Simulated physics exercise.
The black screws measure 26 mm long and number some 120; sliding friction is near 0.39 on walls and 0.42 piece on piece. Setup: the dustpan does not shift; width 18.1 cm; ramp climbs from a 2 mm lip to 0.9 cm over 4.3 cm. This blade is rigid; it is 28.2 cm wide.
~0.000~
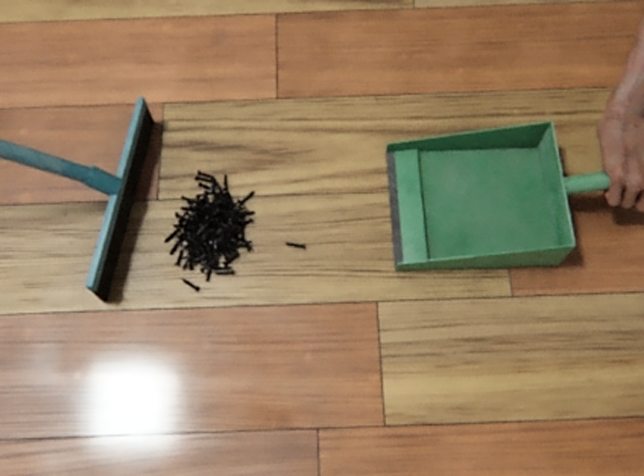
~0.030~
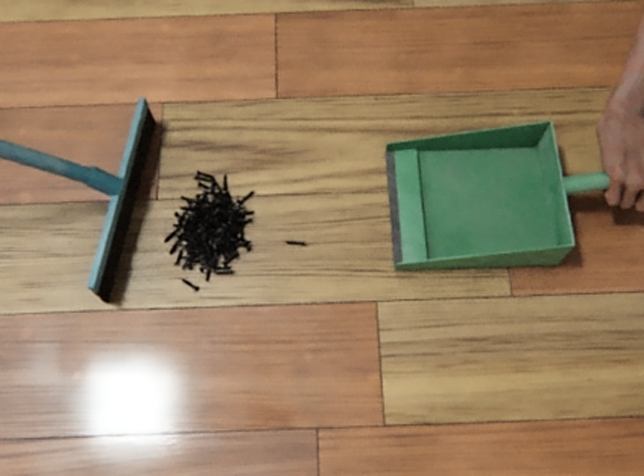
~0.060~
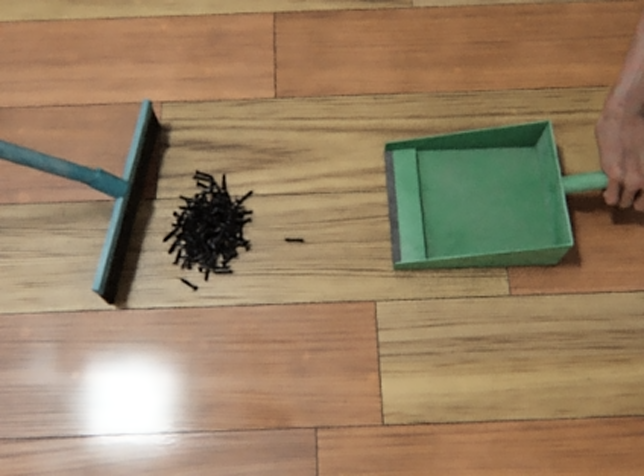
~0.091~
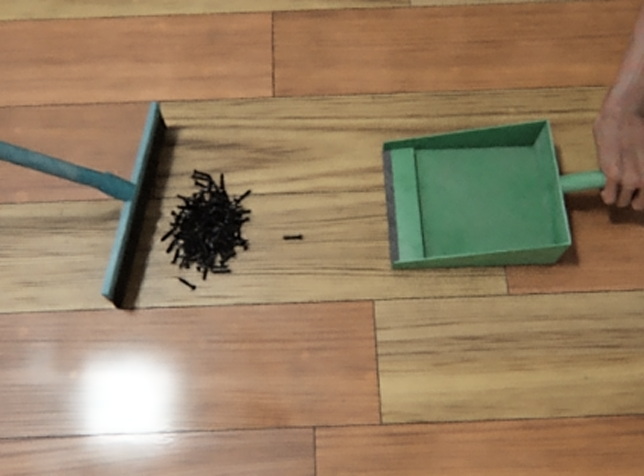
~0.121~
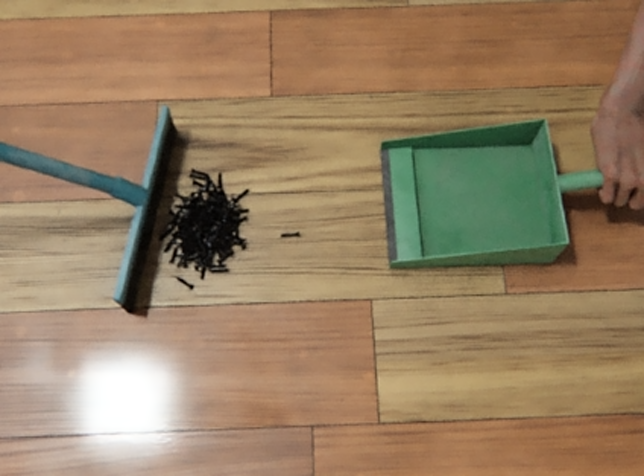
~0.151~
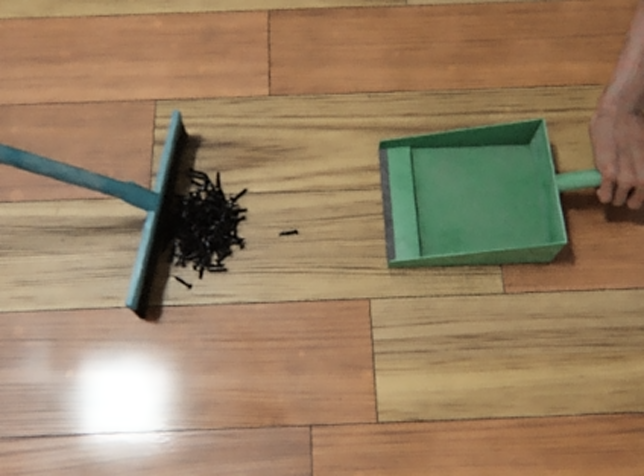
On a wood-plank floor, a teal blade sliding right to the edge of a black screw pile, a hand holding a green dustpan.
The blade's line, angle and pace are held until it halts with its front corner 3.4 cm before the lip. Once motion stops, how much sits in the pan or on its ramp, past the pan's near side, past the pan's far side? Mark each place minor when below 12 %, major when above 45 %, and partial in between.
Pan - minor; near side - major; far side - minor.
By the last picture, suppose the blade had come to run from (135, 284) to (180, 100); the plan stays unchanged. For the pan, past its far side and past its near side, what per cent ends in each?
You'd see pan at 10, far at 0 and near at 15.
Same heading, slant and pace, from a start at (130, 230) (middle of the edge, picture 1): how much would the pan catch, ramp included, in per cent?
Some 5 per cent.
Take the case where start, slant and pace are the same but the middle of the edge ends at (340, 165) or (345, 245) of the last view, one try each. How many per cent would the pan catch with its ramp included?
About 10 % and 10 %.
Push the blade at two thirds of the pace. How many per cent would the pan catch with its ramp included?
It would be around 5 per cent.
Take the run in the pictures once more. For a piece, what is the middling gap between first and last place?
Near 26 cm.
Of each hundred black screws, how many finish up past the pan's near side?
Share at rest: Approx. 65 per cent.
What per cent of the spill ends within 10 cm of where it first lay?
About 0 %.
Then, at 0.36 s, middle of the blade 18 cm from the lip; 0 % over the lip, far side 0 %, near side 20 %.
Then, at 0.49 s, middle of the blade 10 cm from the lip; 0 % over the lip, far side 0 %, near side 50 %.
Then, at 0.75 s, middle of the blade 6 cm from the lip; 5 % over the lip, far side 5 %, near side 65 %.
In the end, at 1.8 s, pan 5 %, near side 65 %, far side 0 %, in front of the lip or behind the blade 30 %.
